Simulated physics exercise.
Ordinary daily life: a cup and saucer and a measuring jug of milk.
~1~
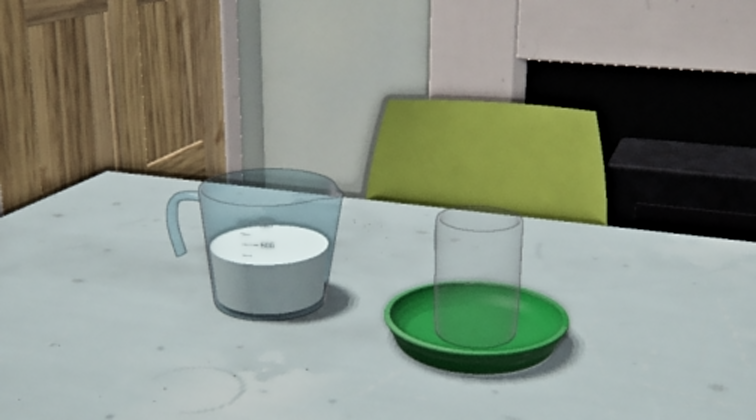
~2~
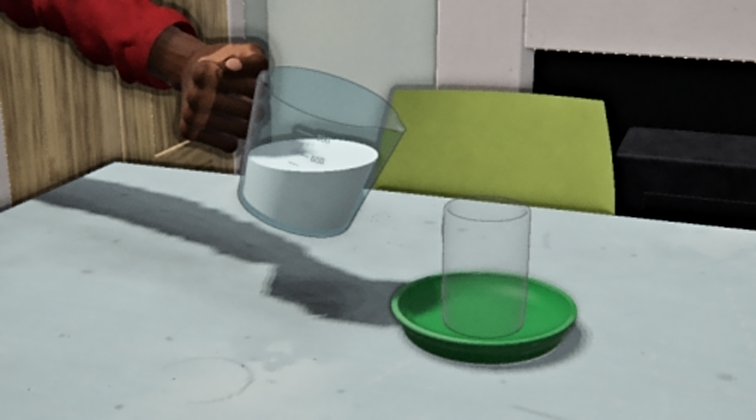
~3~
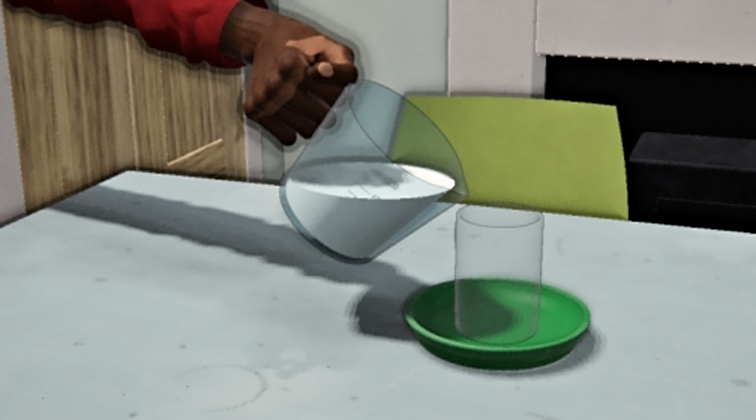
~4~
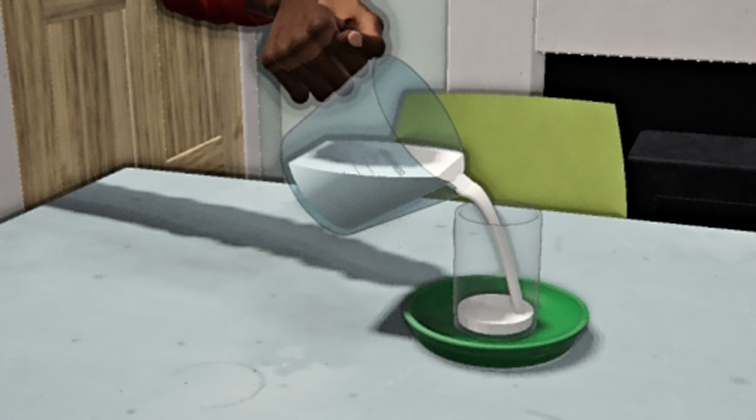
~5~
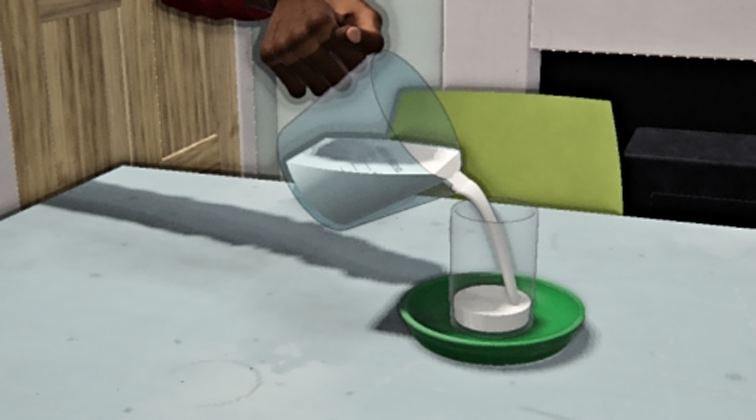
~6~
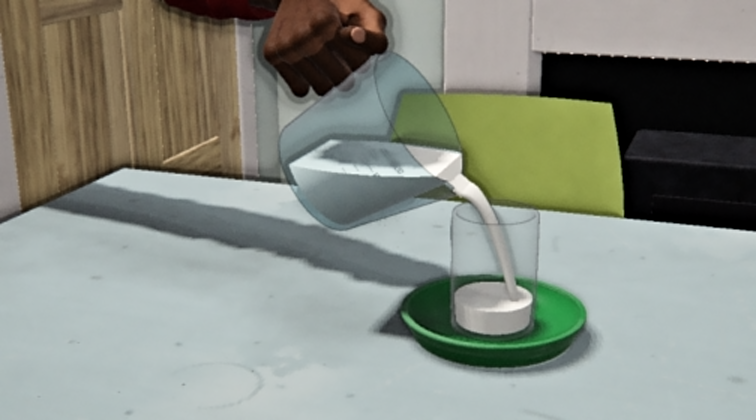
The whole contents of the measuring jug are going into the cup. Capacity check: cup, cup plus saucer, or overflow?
Cup plus saucer.
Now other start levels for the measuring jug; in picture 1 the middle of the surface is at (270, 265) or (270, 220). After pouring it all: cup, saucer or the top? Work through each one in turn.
In turn: Cup only, on to the top.
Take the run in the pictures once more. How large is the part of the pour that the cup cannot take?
Around 20 per cent.
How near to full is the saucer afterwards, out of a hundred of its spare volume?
I reckon around 40 percent.
Soon after, the cup is about two thirds full; the saucer is dry.
Later, the cup is full to the brim; the saucer is wet, with room to spare.
In the end, the cup is full to the brim; the saucer is wet, with room to spare.
